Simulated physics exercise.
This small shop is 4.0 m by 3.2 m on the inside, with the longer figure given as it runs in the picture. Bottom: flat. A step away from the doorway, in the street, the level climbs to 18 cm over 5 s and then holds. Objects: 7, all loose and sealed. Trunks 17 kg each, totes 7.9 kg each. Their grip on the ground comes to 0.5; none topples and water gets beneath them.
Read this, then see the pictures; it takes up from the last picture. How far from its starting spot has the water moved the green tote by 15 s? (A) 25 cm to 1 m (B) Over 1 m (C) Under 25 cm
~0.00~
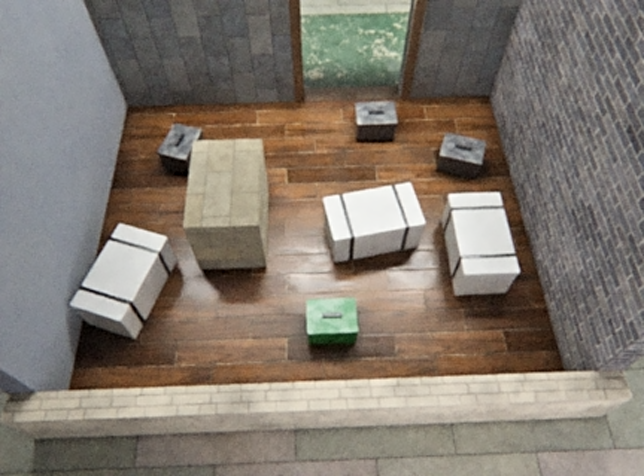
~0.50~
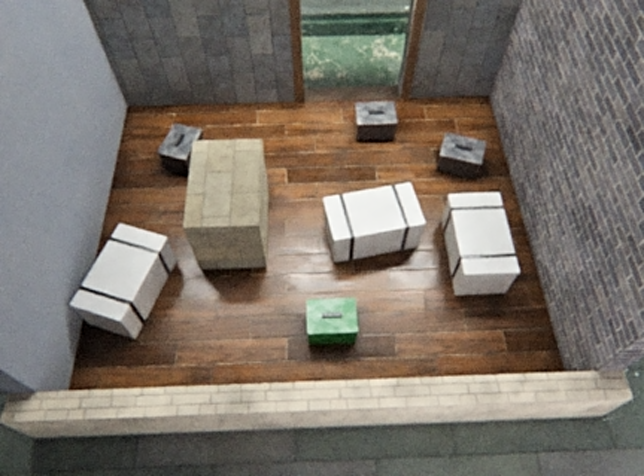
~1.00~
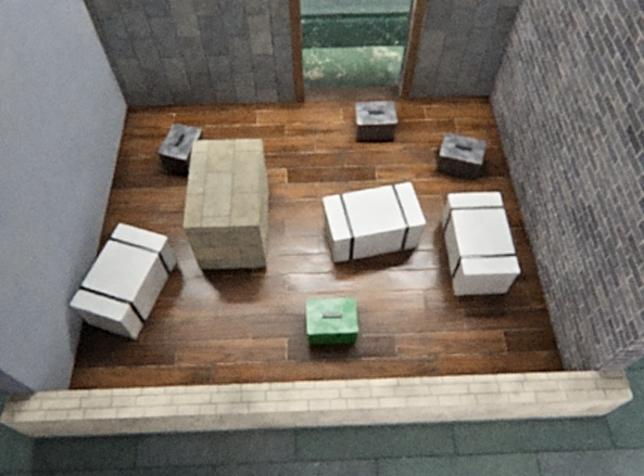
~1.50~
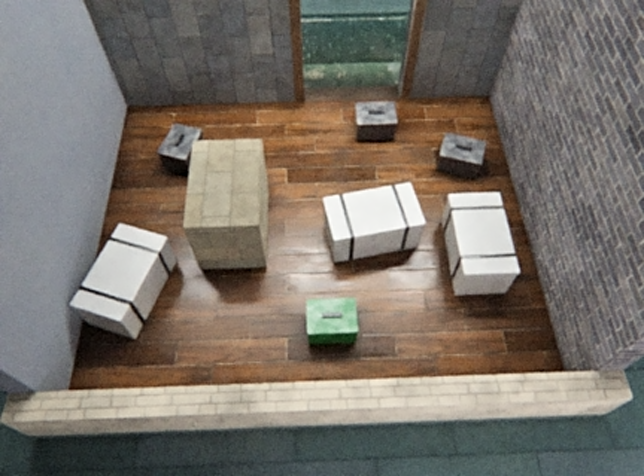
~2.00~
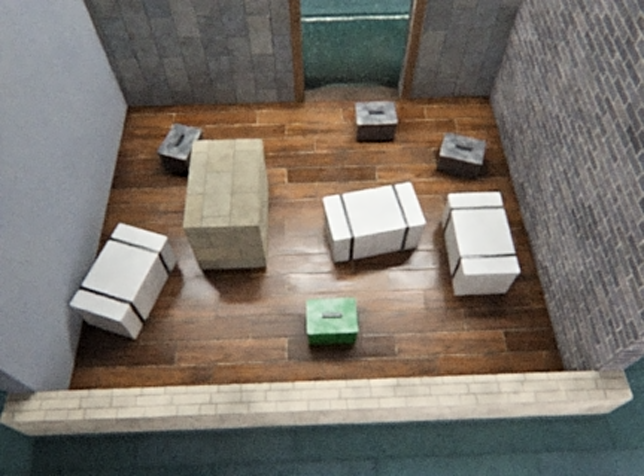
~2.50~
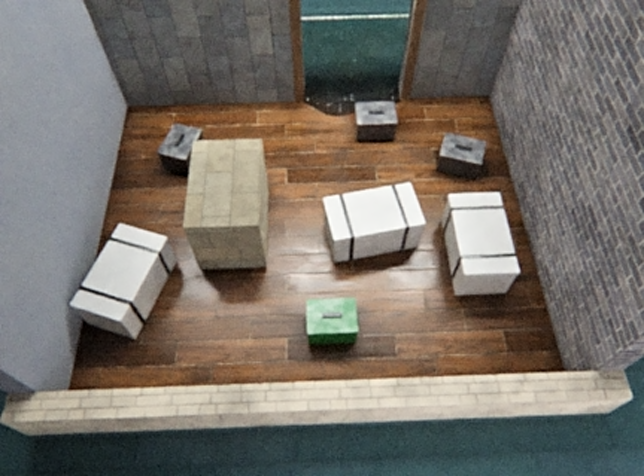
(B) Over 1 m.
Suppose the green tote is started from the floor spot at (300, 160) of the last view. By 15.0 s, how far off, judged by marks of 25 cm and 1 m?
What happens is it gets pushed a long way.
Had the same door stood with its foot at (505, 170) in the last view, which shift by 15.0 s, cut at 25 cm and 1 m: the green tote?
Green tote: Goes a long way.
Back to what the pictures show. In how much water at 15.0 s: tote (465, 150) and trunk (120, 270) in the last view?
About 9 and 12 cm.
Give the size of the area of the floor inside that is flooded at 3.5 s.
Roughly 1.0 m2.
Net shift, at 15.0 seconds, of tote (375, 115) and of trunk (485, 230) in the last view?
First 100 cm, then 60 cm.
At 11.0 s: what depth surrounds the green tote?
Roughly 10 cm at that moment.
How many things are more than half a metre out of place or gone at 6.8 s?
By that point, 2.
After 3.5 s the green tote is near (332, 315), 0.0 m from its start, aground; 0 afloat.
After 6.8 s the green tote is near (333, 320), 0.0 m from its start, aground; 2 afloat.
After 11.0 s the green tote is near (112, 348), 1.7 m from its start, afloat; 6 afloat.
After 15.0 s the green tote is near (239, 129), 2.2 m from its start, afloat; 7 afloat.
